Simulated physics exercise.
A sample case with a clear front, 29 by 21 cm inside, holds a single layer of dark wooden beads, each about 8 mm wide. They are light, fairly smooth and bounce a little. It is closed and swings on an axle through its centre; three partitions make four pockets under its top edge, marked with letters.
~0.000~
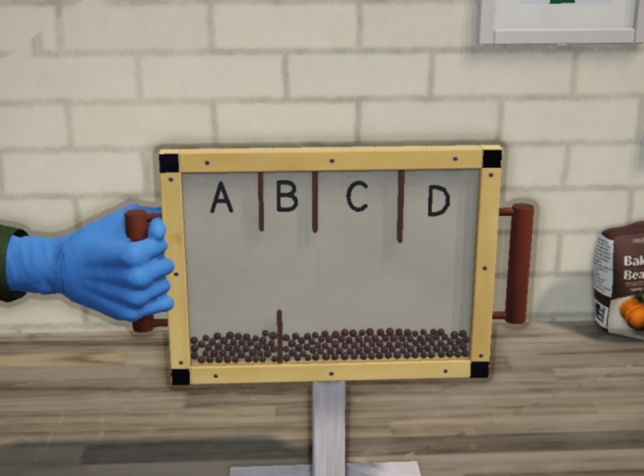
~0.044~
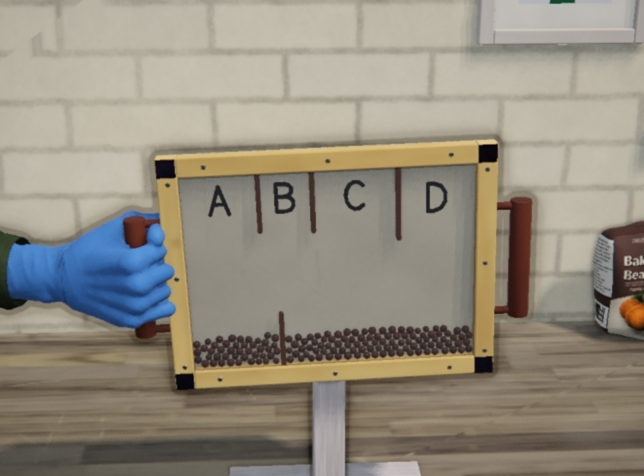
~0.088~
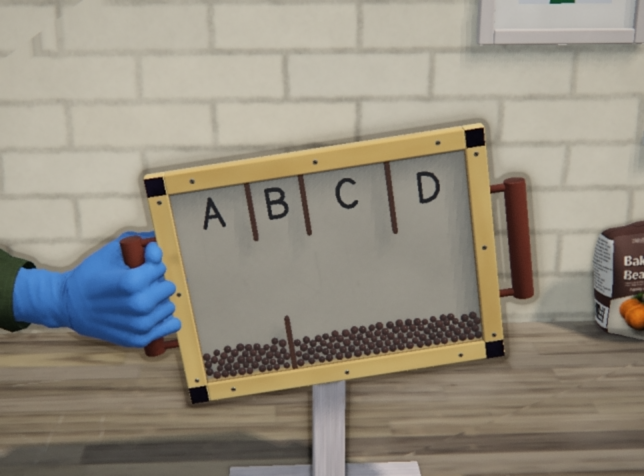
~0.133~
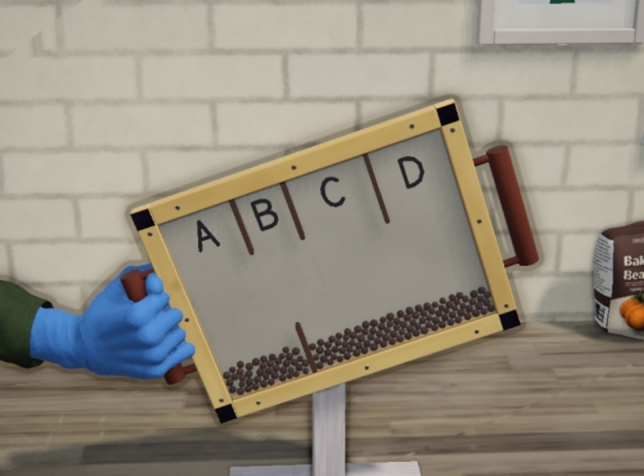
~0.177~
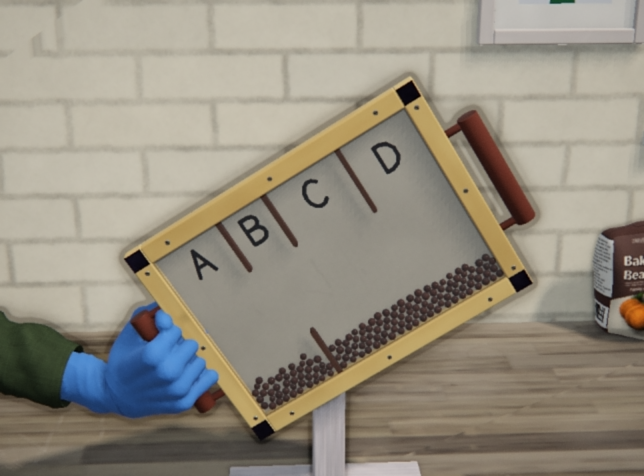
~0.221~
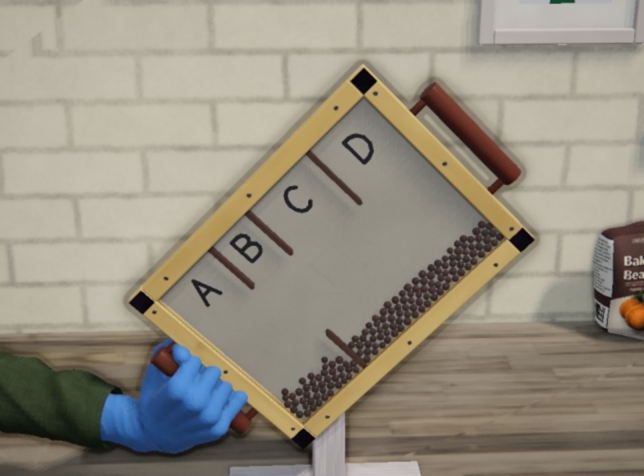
A blue-gloved hand in a dark green sleeve grips the left handle of a yellow-framed, clear-fronted case on a pale stand, seen from straight ahead against a cream brick wall. Inside, dark brown beads line the bottom around a short divider, beneath three partitions and letters A to D. The hand lowers the left side, turning the case steadily anticlockwise to a steep slant, while the beads stay banked along its bottom edge and the camera stays still.
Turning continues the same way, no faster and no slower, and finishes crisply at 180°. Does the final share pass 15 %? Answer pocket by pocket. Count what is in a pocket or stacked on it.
A: Yes; B: Yes; C: Yes; D: No.
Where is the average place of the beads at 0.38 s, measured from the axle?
About 8 cm right and 2 cm below.
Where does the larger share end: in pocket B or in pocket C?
It is pocket B.
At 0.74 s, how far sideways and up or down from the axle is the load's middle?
Some 5 cm right and 7 cm below.
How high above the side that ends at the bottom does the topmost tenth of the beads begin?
Roughly 5 cm.
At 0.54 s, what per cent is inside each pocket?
Pocket A: 10; pocket B: 10; pocket C: 5; pocket D: 0.
After 0.38 s it has turned 92°, the beads' middle is 8 cm right of and 2 cm below the axle; inside pockets, nothing yet.
After 0.54 s it has turned 140°, the beads' middle is 6 cm right of and 3 cm below the axle; inside pockets, A 10 %, B 10 %, C 5 %.
After 0.74 s it has turned 180°, the beads' middle is 5 cm right of and 7 cm below the axle; inside pockets, A 35 %, B 30 %, C 20 %.
At rest by 1.4 s, A 40 %, B 35 %, C 25 %, D 0 %.
